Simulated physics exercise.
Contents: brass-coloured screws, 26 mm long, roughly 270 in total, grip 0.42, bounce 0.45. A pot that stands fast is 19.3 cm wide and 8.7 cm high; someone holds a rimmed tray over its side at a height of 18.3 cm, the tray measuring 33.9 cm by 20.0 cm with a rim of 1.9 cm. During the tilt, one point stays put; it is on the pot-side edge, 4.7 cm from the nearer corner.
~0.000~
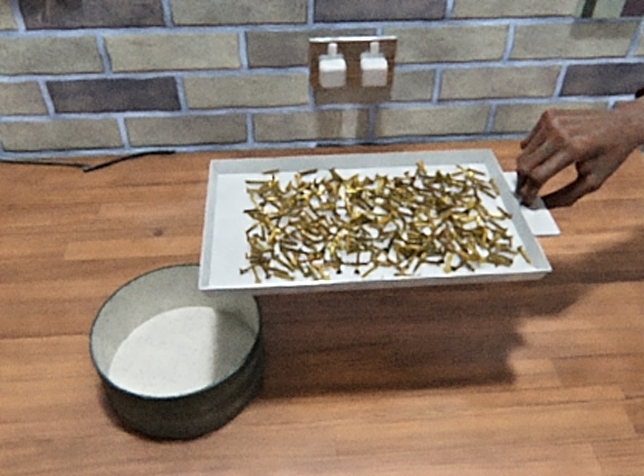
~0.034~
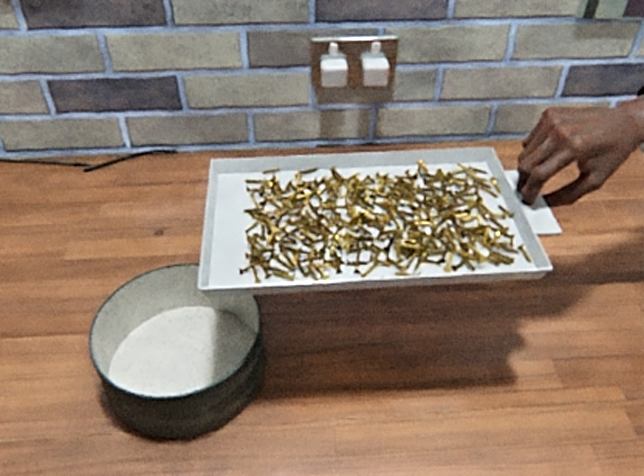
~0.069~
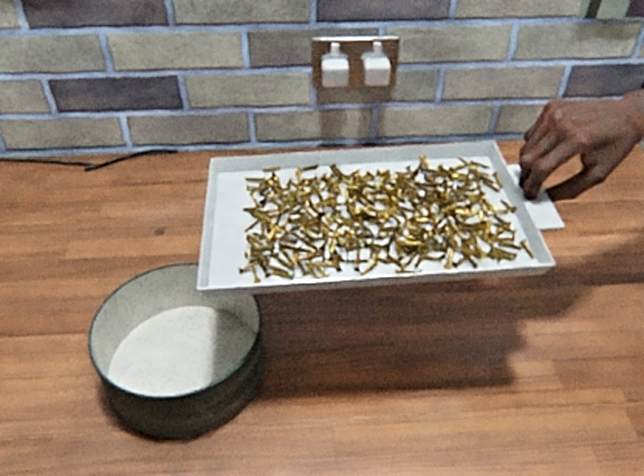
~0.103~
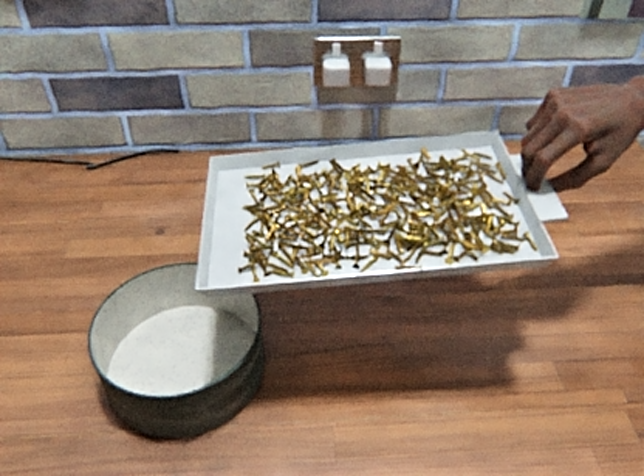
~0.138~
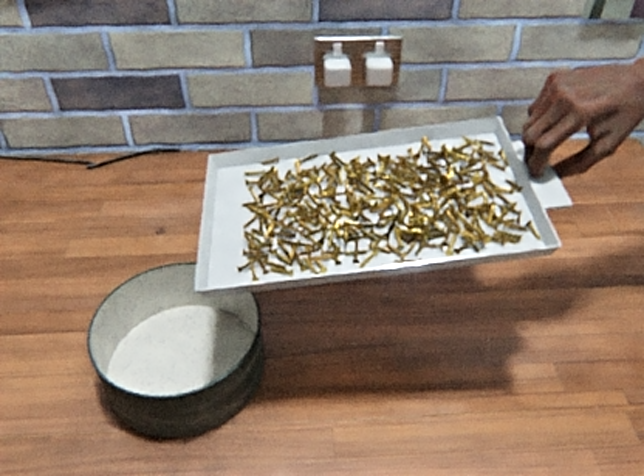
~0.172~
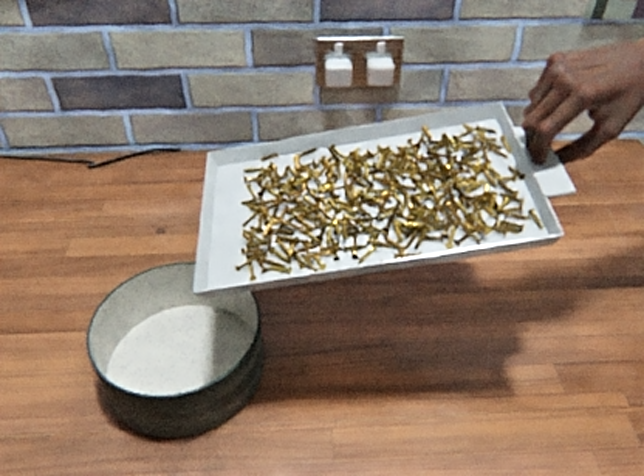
The clip shows a hand holding a white rimmed tray of scattered brass-coloured screws above a wooden surface, its left end over a dark round pot, then slowly raising the right side slightly while the screws stay spread out.
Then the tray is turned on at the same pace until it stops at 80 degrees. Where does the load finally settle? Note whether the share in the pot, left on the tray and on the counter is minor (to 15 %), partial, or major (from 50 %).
Noted: Pot major; tray minor; counter minor.
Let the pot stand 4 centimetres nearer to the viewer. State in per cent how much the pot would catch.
In that case some 95 per cent.
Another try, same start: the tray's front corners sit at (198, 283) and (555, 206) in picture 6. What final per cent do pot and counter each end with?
That works out as pot 65 and counter 35.
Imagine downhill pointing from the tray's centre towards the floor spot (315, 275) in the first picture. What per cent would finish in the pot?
I'd say close to 55 %.
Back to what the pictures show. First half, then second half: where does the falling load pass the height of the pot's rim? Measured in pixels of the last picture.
Near (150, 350) at first, near (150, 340) afterwards.
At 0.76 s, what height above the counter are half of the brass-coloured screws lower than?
About 20 cm.
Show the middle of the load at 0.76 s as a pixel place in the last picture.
My estimate is roughly (185, 260).
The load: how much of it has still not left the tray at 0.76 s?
Roughly 75 per cent.
Then, at 0.52 s, tilt 44 degrees; the tray holds 100 %, the pot 0 %.
After 0.76 s, tilt 67 degrees; the tray holds 75 %, the pot 0 %.
After 1.10 s, tilt 80 degrees; the tray holds 5 %, the pot 90 %.
By 2.0 s all is still; pot 95 %, tray 0 %, counter 5 %.
